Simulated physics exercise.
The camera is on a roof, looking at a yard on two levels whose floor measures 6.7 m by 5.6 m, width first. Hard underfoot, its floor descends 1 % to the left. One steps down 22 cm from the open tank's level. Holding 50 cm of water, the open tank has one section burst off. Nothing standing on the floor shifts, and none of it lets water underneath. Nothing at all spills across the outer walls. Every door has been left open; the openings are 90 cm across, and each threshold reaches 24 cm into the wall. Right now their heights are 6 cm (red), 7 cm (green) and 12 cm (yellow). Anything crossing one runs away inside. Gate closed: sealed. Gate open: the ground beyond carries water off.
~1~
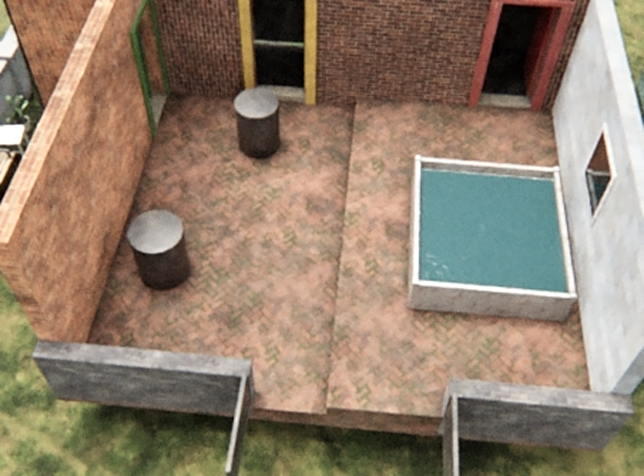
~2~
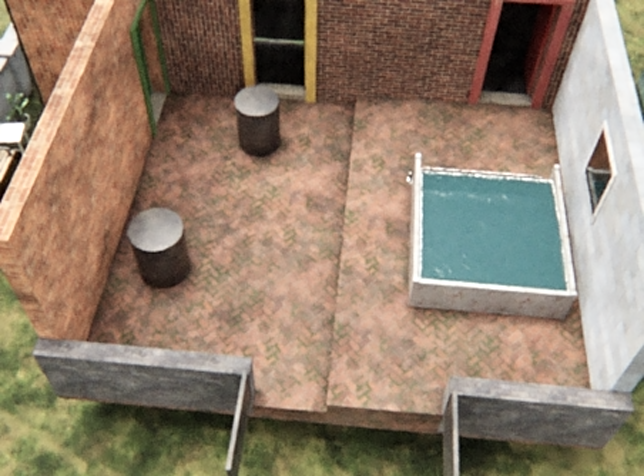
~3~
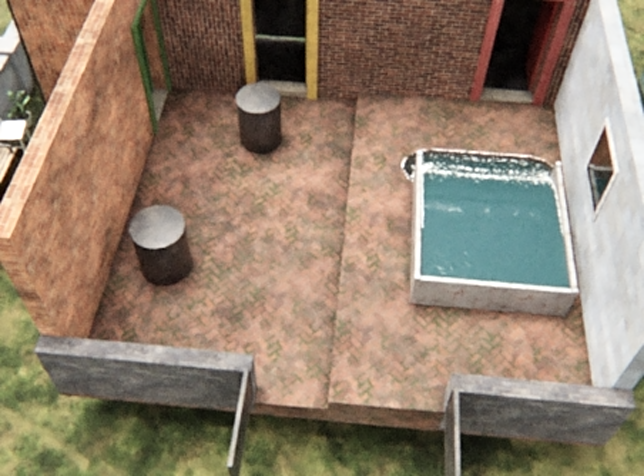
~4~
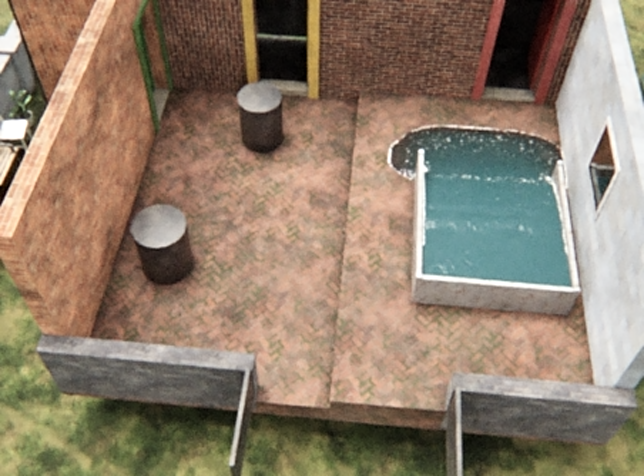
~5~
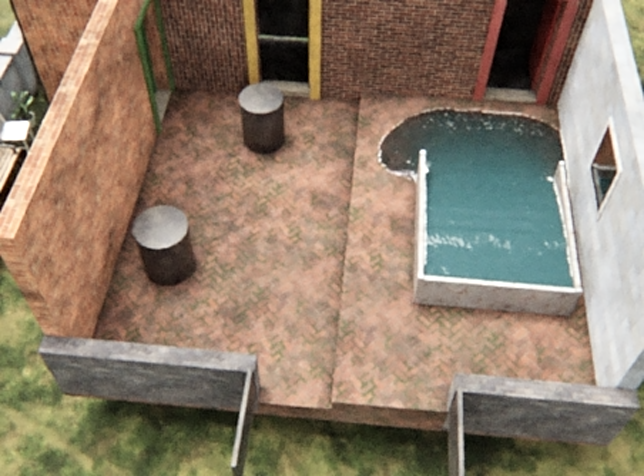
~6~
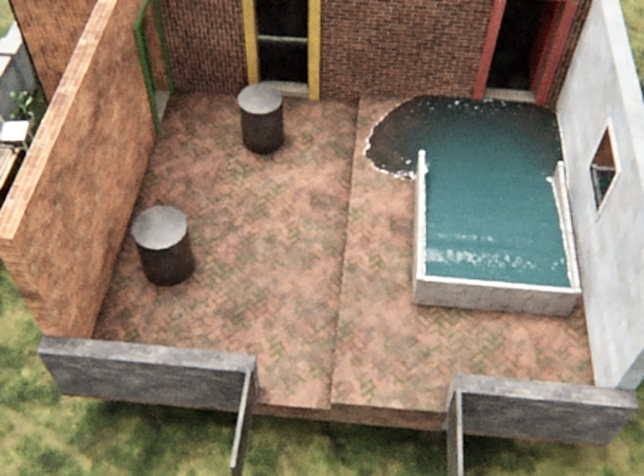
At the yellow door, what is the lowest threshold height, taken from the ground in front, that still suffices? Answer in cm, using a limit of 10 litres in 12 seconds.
Roughly 7.5 cm above the ground.
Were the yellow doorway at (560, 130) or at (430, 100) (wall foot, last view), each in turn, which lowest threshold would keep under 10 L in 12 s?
21 and 26 cm.
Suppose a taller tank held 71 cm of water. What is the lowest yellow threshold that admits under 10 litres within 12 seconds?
10.5 cm.
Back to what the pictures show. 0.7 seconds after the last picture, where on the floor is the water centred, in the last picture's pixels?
My guess is close to (481, 199).
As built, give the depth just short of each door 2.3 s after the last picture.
Depths in cm: Red 24, green 11, yellow 8.
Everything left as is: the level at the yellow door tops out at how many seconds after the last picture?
I'd say near 6.5 seconds.
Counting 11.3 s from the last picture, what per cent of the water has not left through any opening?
Some 66 %.
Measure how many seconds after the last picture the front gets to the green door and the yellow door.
Green: 2.2 s; yellow: 1.1 s.
Then, 0.7 s after the last picture water covers 20 % of the floor, deepest (32 cm) near (460, 105); it has not reached the yellow door.
Then, 2.3 s after the last picture water covers 30 % of the floor, deepest (26 cm) near (491, 100); 8 cm at the yellow door, 0 litres in over its 12 cm threshold.
Then, 11.3 s after the last picture water covers 75 % of the floor, deepest (9 cm) near (166, 109); 5 cm at the yellow door, 0 litres in over its 12 cm threshold.
At the yellow door as built, the water peaked near 9 cm, 6.3 s after the last picture.
Run again over the same 12 s with other heights there, 15 litres in over 6.5 cm, 4 litres over 9 cm. The limit of 10 litres is kept from about 7.5 cm up.
